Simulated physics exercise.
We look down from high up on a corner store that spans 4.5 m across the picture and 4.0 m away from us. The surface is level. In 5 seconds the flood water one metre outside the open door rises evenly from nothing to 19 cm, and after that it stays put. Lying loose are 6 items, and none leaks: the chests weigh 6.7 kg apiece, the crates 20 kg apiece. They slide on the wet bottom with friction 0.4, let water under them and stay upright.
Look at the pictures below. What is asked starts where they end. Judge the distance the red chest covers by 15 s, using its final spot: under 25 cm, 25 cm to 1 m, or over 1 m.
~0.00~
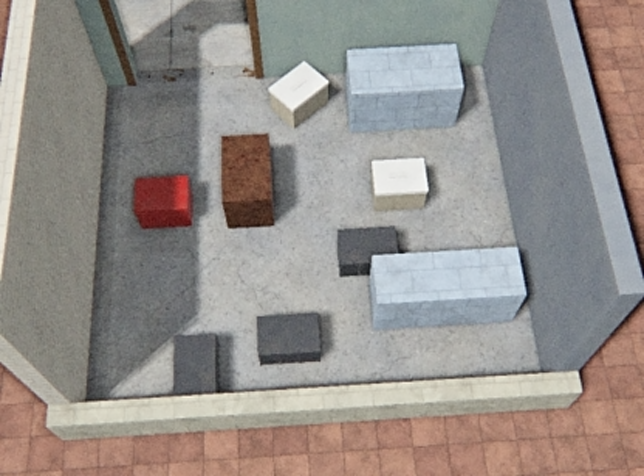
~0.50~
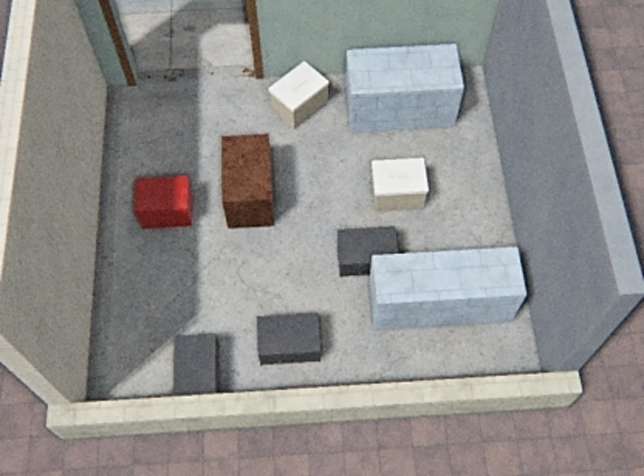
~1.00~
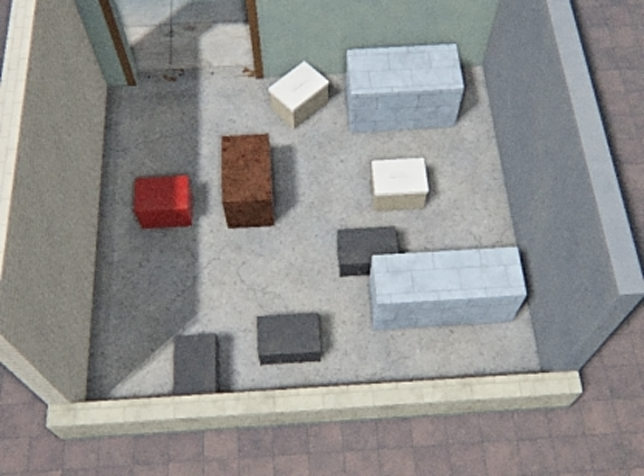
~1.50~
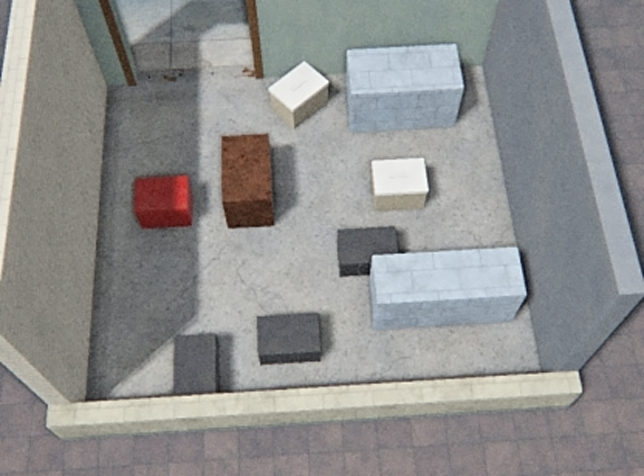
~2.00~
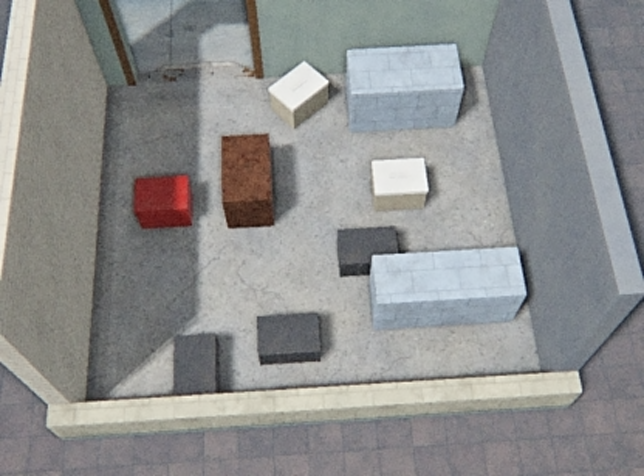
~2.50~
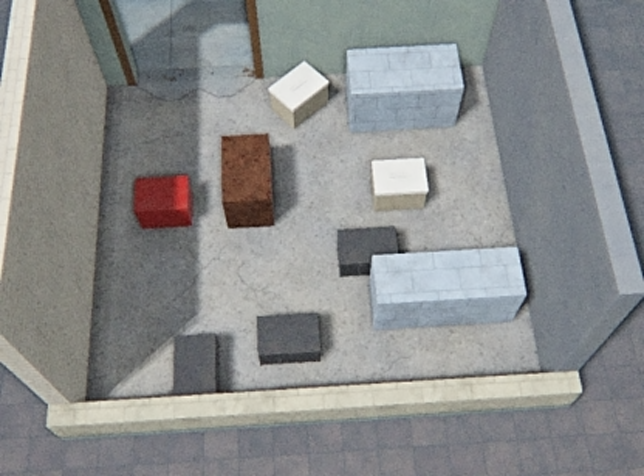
The red chest ends over 1 m from its start.
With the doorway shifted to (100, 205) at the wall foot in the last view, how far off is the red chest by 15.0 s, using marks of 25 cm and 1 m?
Then the red chest would have gone a long way.
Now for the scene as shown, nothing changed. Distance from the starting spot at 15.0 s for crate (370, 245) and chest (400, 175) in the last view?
One is off by 80 cm, the other by 60 cm, in the order asked.
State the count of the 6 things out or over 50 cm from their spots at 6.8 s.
At that moment it comes to 1.
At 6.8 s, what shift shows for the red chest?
200 cm or so by then.
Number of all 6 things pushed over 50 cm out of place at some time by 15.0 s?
It adds up to 5.
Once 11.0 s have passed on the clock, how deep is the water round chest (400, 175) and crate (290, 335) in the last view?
Depths: Near 7 cm, then near 8 cm.
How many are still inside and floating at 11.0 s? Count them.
I count 3.
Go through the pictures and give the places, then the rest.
The red chest at (161, 193) rests on the ground; water covers 0.0 m2; 0 of 6 have shifted, in the first frame.
The red chest at (161, 193), on the bottom; 0.0 m2 under water; 0 of 6 have shifted, in the second frame.
The red chest at (161, 193), on the bottom; 0.0 m2 under water; 0 of 6 have shifted, in the third frame.
The red chest at (161, 193), on the bottom; water covers 0.0 m2; 0 of 6 have shifted, in the fourth frame.
The red chest at (161, 193) rests on the ground; water covers 0.0 m2; 0 of 6 have shifted, in the fifth frame.
The red chest at (161, 193), on the bottom; 0.2 m2 under water; 0 of 6 have shifted, in the sixth frame.
After 3.5 s the red chest is near (161, 193), 0.0 m from its start, aground; 0 afloat.
After 6.8 s the red chest is near (133, 379), 2.0 m from its start, afloat; 1 afloat.
After 11.0 s the red chest is near (333, 357), 2.5 m from its start, afloat; 3 afloat.
After 15.0 s the red chest is near (400, 330), 2.9 m from its start, afloat; 6 afloat.
